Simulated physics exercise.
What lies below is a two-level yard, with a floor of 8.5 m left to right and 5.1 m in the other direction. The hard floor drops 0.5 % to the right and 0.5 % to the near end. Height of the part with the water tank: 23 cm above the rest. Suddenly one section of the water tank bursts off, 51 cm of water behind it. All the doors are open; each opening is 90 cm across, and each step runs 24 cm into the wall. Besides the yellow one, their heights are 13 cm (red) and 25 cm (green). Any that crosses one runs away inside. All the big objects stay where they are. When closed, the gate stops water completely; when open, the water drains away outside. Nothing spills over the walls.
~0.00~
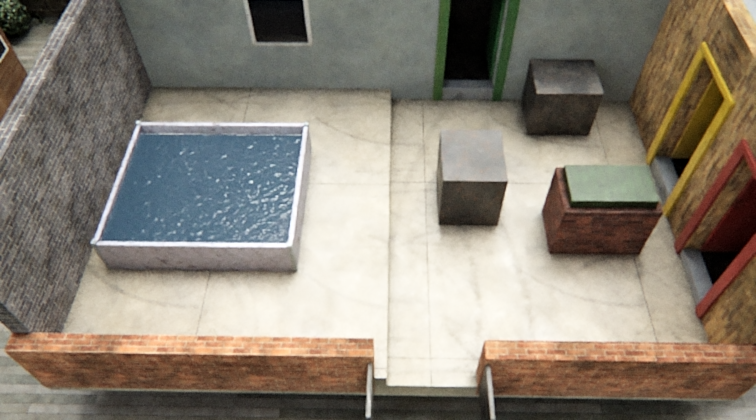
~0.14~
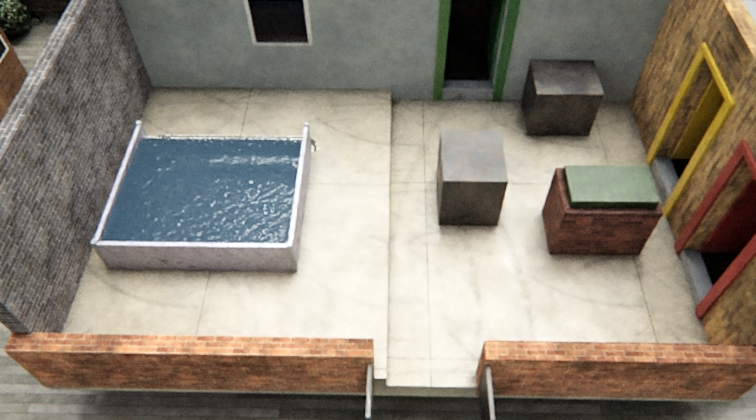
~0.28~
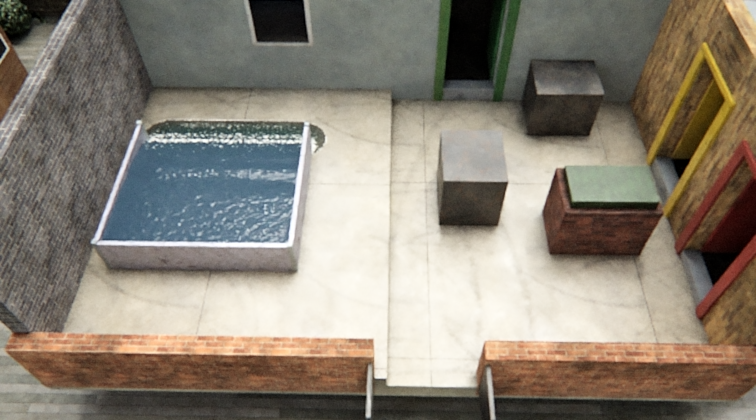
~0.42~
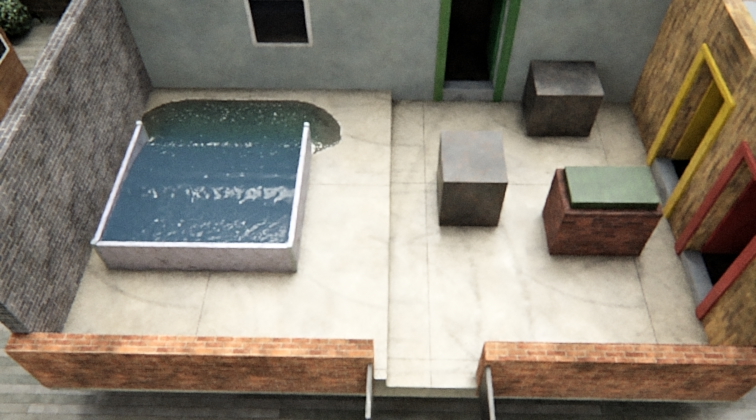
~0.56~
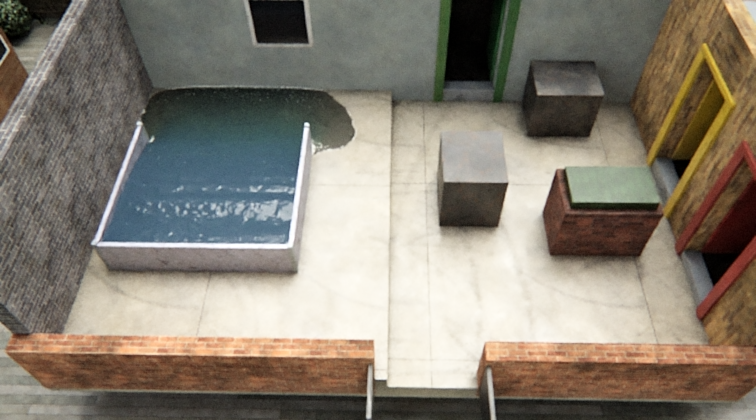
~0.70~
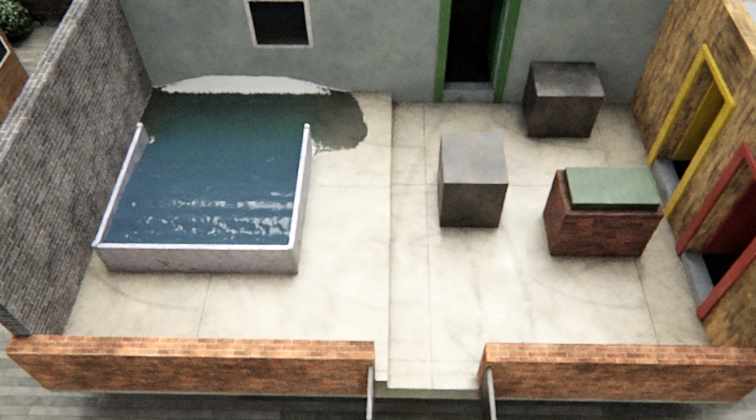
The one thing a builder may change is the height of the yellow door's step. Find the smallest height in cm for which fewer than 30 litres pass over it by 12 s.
I would say 17 cm.
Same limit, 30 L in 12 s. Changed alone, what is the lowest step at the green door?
Roughly 8.5 cm at green.
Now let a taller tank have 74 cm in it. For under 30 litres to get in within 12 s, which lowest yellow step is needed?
A step of about 28 cm does it.
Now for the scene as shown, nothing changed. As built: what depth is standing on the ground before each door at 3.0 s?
In cm: Red 0, yellow 0, green 7.
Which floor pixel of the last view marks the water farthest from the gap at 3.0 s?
Lab note: Front tip approx. (581, 156).
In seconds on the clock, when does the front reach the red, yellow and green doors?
So the front gets to red at 4.5 seconds, yellow at 3.6 seconds, and green at 1.8 seconds.
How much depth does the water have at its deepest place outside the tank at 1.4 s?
It gets to close to 40 centimetres there.
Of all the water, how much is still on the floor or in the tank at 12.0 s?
Some 96 %.
After 1.4 s water covers 15 % of the floor, deepest (40 cm) near (154, 91); it has not reached the yellow door.
After 3.0 s water covers 35 % of the floor, deepest (31 cm) near (164, 91); it has not reached the yellow door.
After 12.0 s water covers 90 % of the floor, deepest (16 cm) near (719, 375); 13 cm at the yellow door, 5 litres in over its 23 cm step.
At the yellow door as built, the water arrived by 3.7 s and peaked near 22 cm at 5.0 s.
Run again over the same 12 s with other heights there, 64 litres in over 14 cm, 21 litres over 18.5 cm. The limit of 30 litres is kept from about 17 cm up.
